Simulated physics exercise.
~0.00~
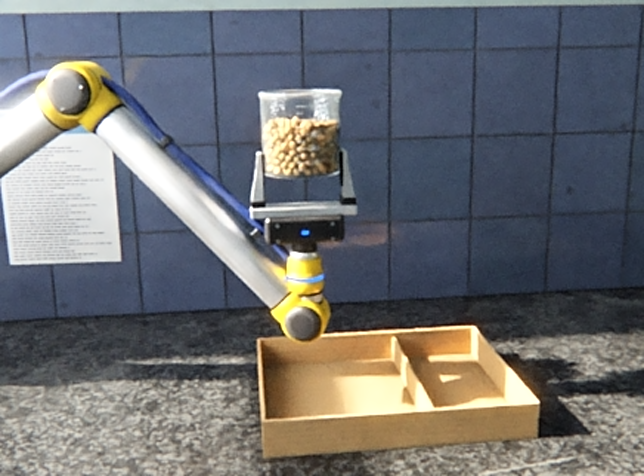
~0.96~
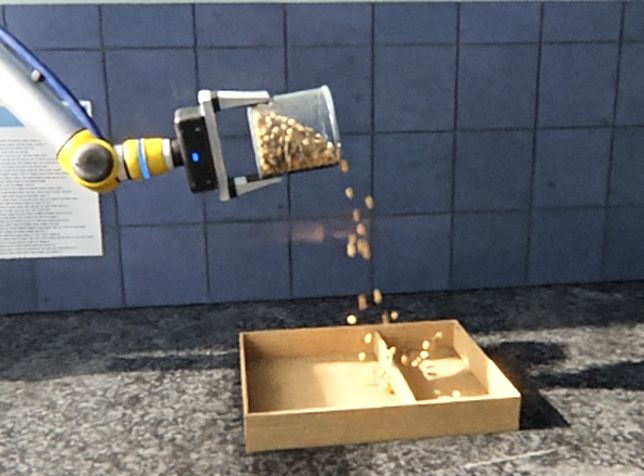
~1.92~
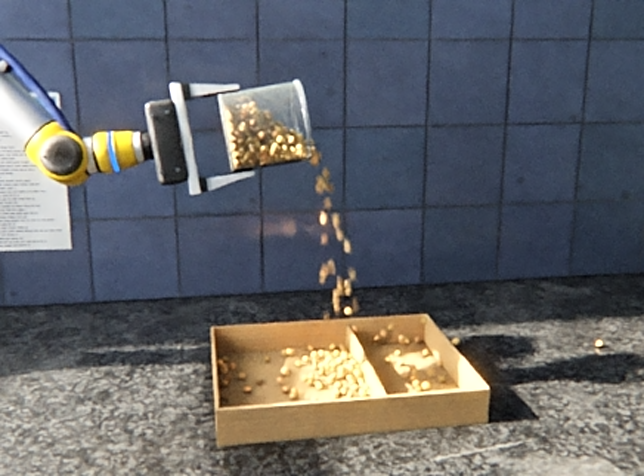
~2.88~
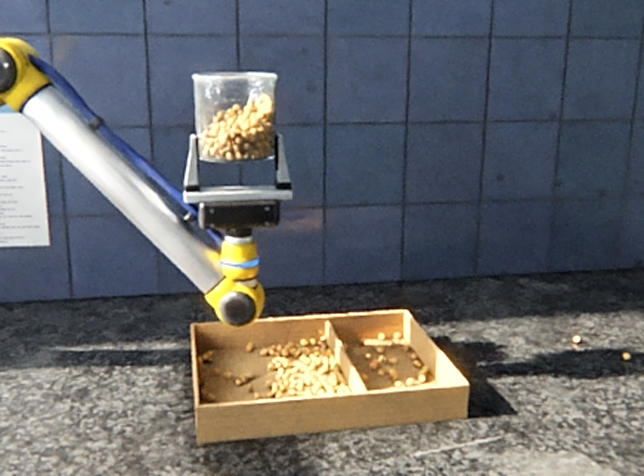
A yellow and silver robot arm tipped a clear beaker of dried chickpeas over a divided tray, spilling some into both parts, then turned it upright again, still over half full, with more chickpeas lying in the tray's left part.
